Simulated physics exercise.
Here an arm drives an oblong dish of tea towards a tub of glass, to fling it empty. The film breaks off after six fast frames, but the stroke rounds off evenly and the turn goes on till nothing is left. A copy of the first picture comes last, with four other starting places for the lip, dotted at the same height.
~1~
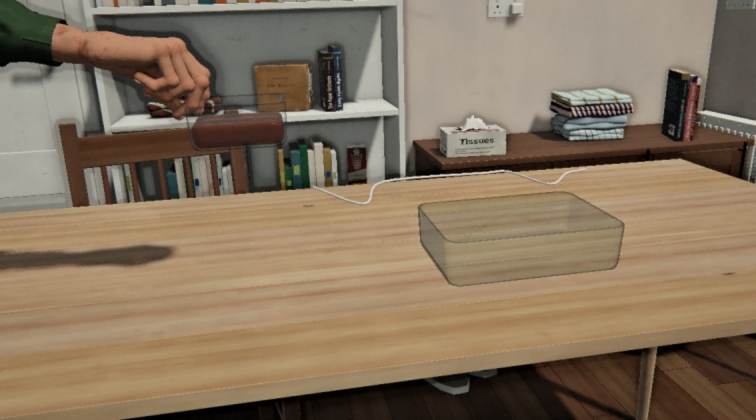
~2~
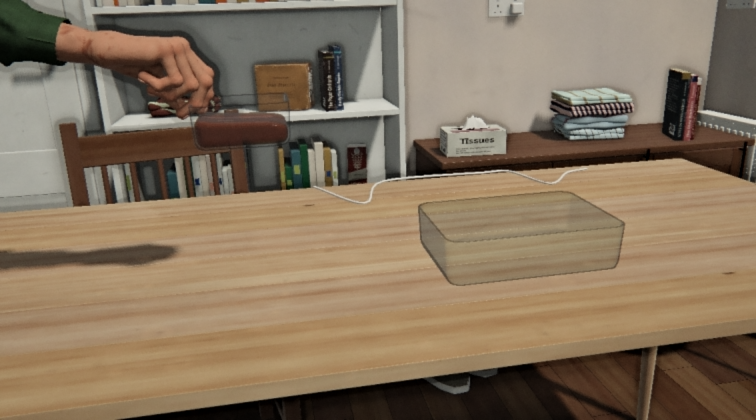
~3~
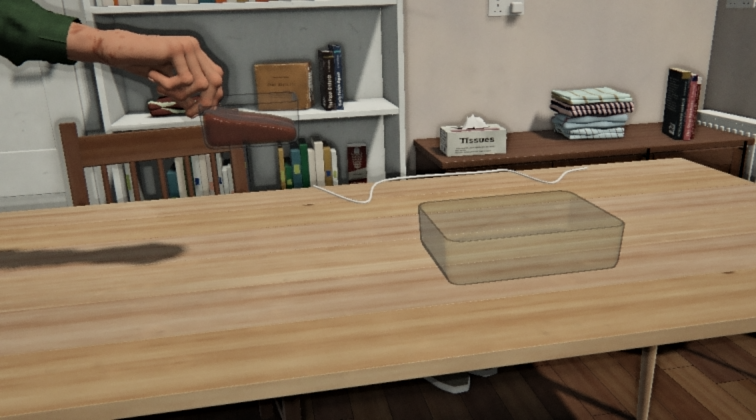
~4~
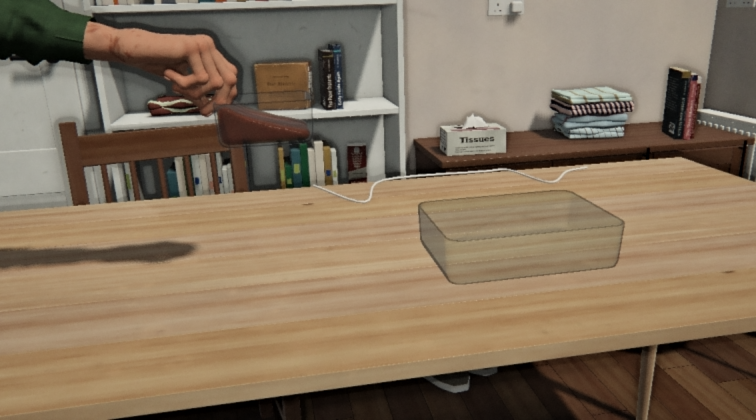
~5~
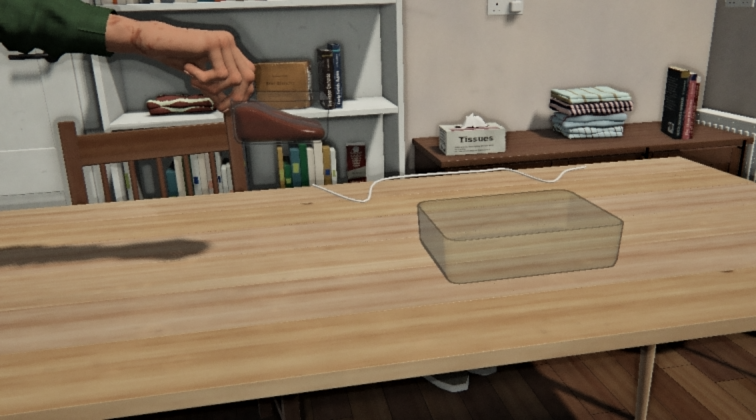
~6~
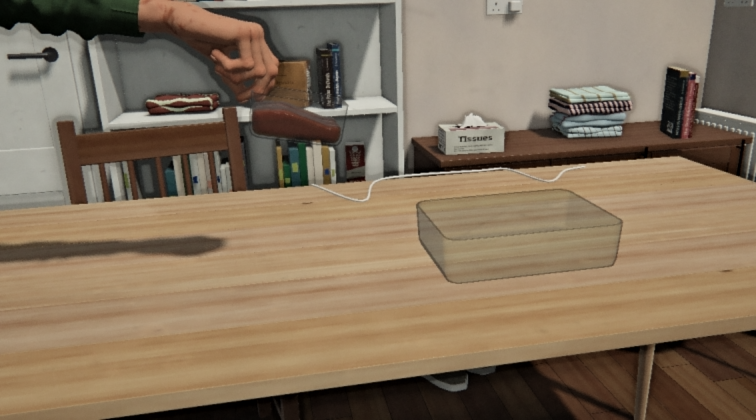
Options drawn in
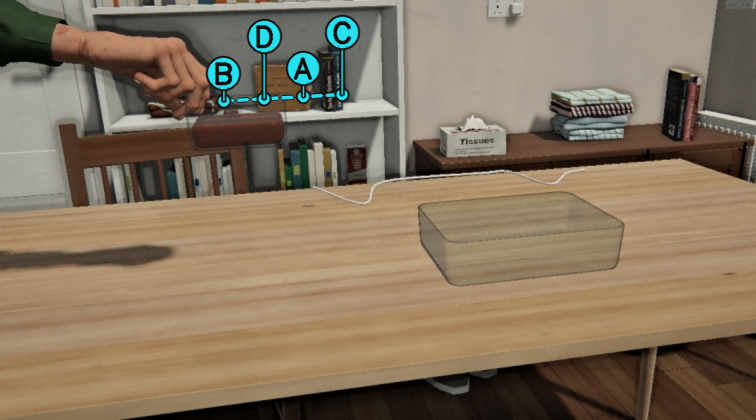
To begin with, a hand in a green sleeve holds a reddish-brown oblong dish above the left side of a wooden table, with a clear tub standing to the right. The arm carries the dish steadily rightward, its shadow sliding along the tabletop, and then the dish tilts slightly while the tub stays still.
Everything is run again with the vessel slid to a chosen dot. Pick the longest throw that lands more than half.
Go for A.
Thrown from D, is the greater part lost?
Yes.
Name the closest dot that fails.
The answer is D.
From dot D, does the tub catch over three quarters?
No, less.
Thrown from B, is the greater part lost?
Yes, that goes wrong.
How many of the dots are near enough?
Two of the four.
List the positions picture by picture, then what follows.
Upright, lip at (282, 97); tub from (446, 285) to (616, 266); nothing has left yet.
Upright, lip at (285, 97); nothing has left yet.
Upright, lip at (294, 96); nothing has left yet.
Upright, lip at (307, 94); nothing has left yet.
Tipped about 3°, lip at (324, 95); nothing has left yet.
Tipped about 11°, lip at (342, 100); nothing has left yet.
On the marked copy, A at (303, 96); B at (223, 101); C at (342, 94); D at (264, 98).
With A, about 63 % lands in the tub, 28 % falls short and 9 % goes beside or beyond.
With B, about 0 % lands in the tub, 99 % falls short.
With C, about 82 % lands in the tub, 10 % falls short and 8 % goes beside or beyond.
With D, about 33 % lands in the tub, 61 % falls short and 6 % goes beside or beyond.
